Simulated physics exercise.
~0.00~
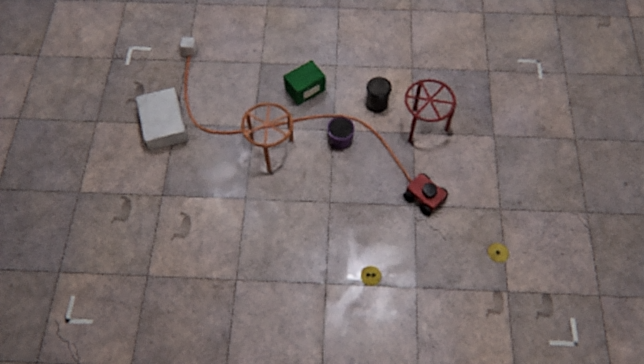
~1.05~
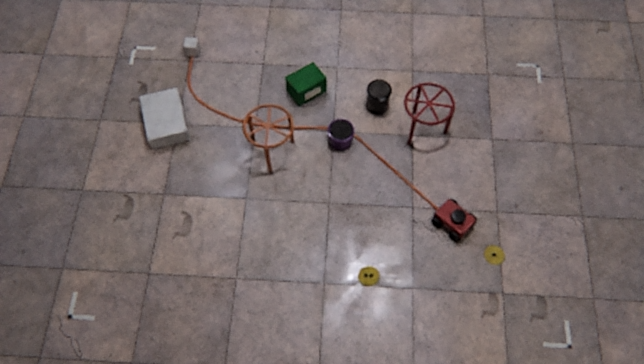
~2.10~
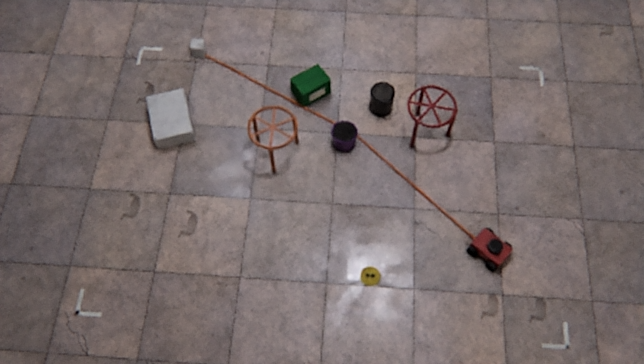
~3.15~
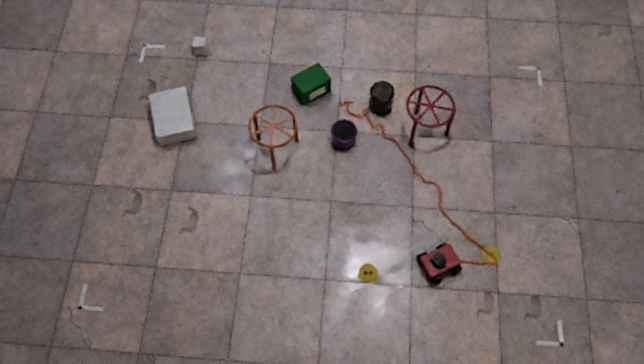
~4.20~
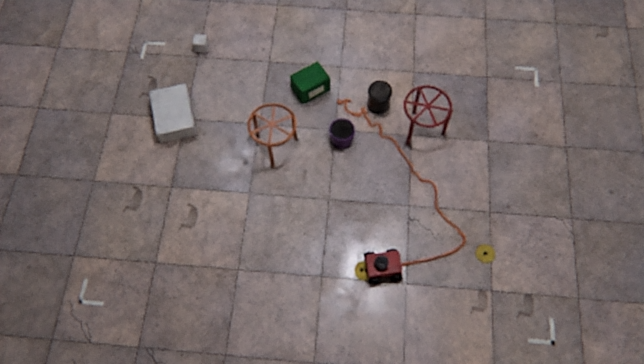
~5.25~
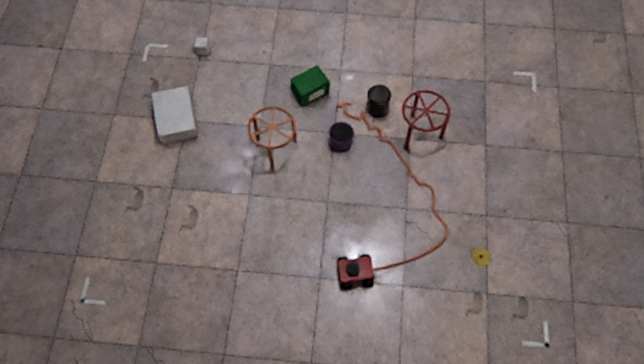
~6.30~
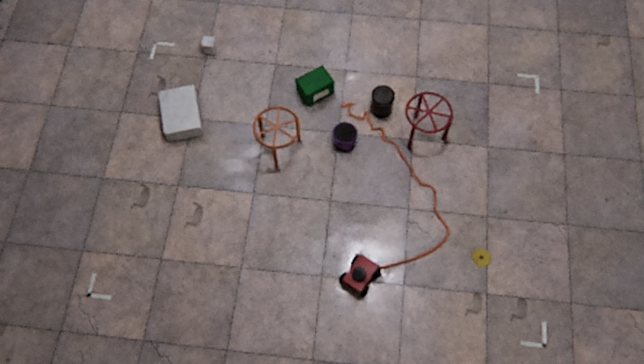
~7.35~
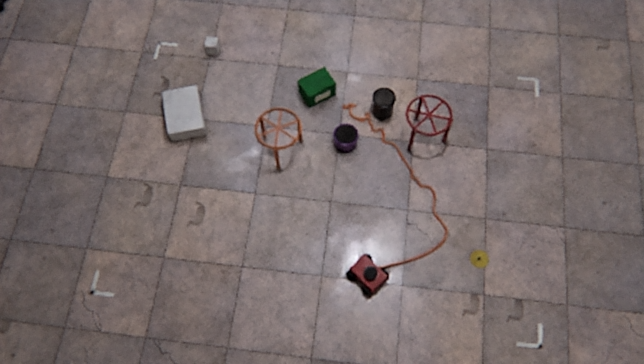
A grey tiled floor with white corner marks is seen from high above, with a pale crate at the left, an orange stool and green box near the middle, a purple pot and black pot beyond them, and a red stool to the right. A small red cart trailing an orange lead from a small white block drives down and right toward a yellow mark, pulling the lead straight. The lead comes free and lies loosely curled behind it. The cart then moves left onto the second yellow mark, turns slightly and stops, still unplugged, with everything else standing in place.
